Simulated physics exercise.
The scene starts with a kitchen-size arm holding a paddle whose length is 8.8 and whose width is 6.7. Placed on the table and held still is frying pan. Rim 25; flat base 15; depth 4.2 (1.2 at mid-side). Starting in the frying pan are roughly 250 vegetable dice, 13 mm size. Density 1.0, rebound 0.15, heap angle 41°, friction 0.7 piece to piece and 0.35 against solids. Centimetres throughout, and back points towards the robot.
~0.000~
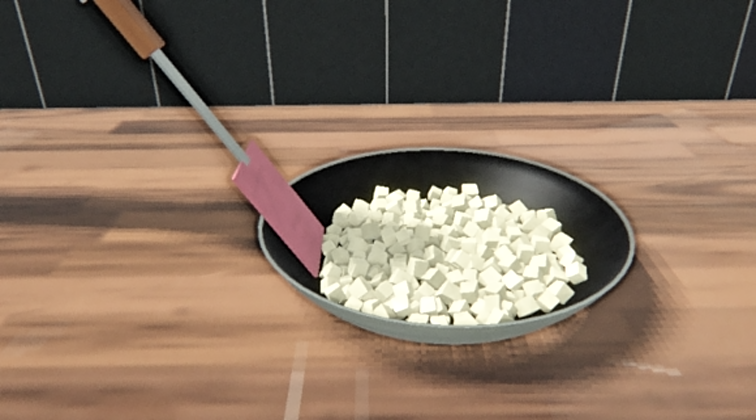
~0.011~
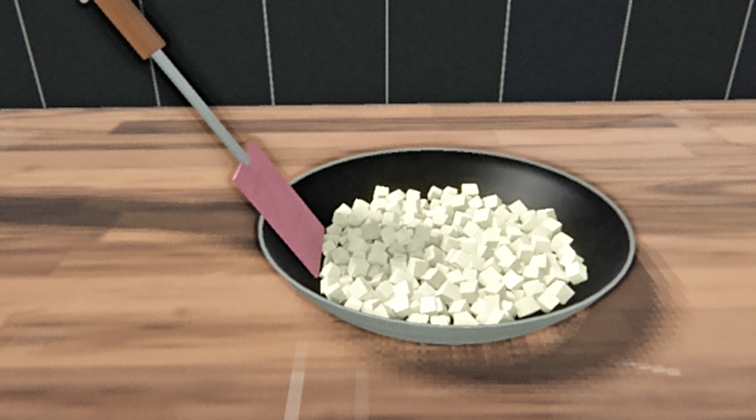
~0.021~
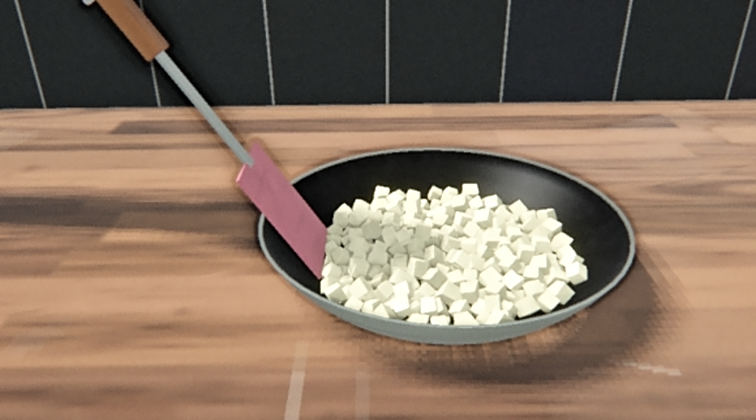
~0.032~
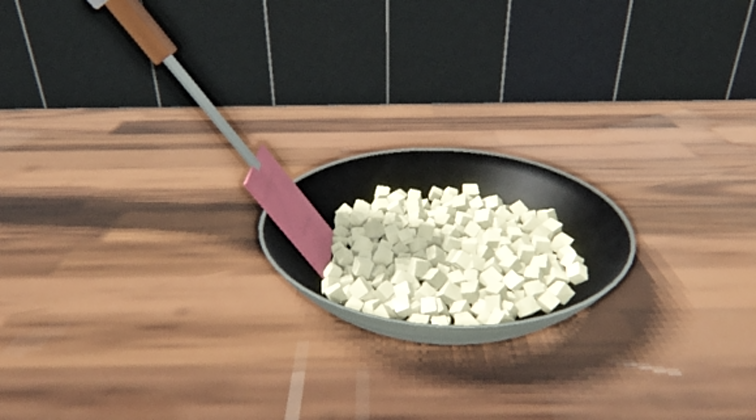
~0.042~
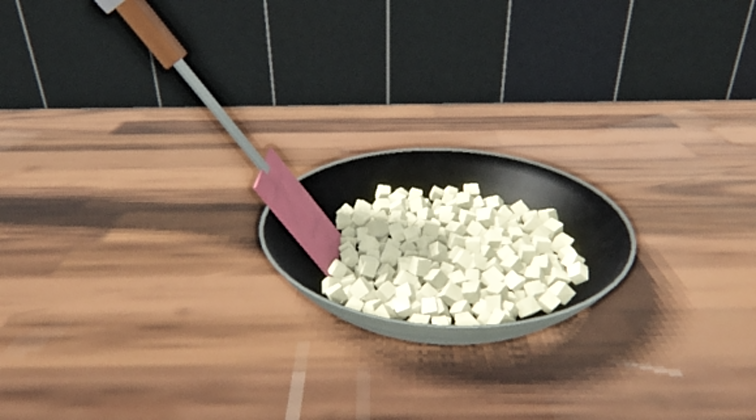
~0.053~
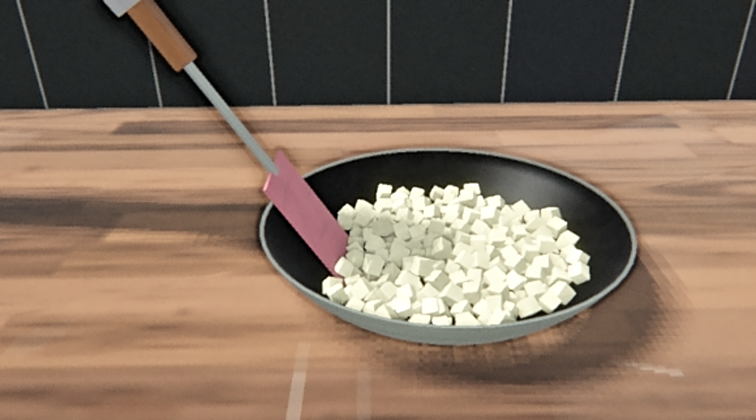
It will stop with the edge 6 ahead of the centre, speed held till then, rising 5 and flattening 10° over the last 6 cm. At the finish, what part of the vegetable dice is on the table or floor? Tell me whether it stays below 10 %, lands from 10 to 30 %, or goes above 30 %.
It stays below 10 %.
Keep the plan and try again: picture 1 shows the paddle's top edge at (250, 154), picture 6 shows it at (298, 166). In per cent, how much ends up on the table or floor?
Near 15 in a hundred.
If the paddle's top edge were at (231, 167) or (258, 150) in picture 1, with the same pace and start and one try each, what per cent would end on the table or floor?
About 5% and 5%.
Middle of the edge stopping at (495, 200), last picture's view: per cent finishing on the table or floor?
5 %, roughly.
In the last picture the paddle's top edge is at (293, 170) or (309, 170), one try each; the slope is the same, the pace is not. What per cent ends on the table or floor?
Roughly 10 and 20 percent.
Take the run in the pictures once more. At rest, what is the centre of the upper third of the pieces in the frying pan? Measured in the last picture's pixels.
Near (567, 225).
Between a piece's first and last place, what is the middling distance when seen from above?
It comes to some 5 cm.
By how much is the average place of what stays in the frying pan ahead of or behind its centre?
Offset forward: Around 4.5 cm.
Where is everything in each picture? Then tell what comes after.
The first picture shows the paddle top edge at (243, 158), sloping 57°; upper third of the load around (459, 238), from x 330 to 575, top at y 195; 254 in the frying pan.
The second picture shows the paddle top edge at (244, 159), sloping 57°; upper third of the load around (459, 238), from x 330 to 575, top at y 195.
The third picture shows the paddle top edge at (247, 160), sloping 57°; upper third of the load around (459, 238), from x 330 to 575, top at y 195.
The fourth picture shows the paddle top edge at (254, 163), sloping 57°; upper third of the load around (457, 238), from x 330 to 575, top at y 195.
The fifth picture shows the paddle top edge at (263, 166), sloping 57°; upper third of the load around (454, 236), from x 330 to 575, top at y 190.
The sixth picture shows the paddle top edge at (272, 169), sloping 57°; upper third of the load around (457, 237), from x 335 to 580, top at y 190; 254 in the frying pan.
After 0.14 s, sloping 57°, highest piece 5 above the table; 254 in the frying pan.
After 0.23 s, sloping 53°, highest piece 6 above the table; 243 in the frying pan, 11 on the blade or in flight.
After 0.47 s, sloping 47°, highest piece 6 above the table; 239 in the frying pan, 15 on the table or floor.
After 1.52 s, sloping 47°, highest piece 6 above the table; 239 in the frying pan, 15 on the table or floor.
In the end, 239 in the frying pan, 15 on the table or floor. That is 6 % on the table or floor.
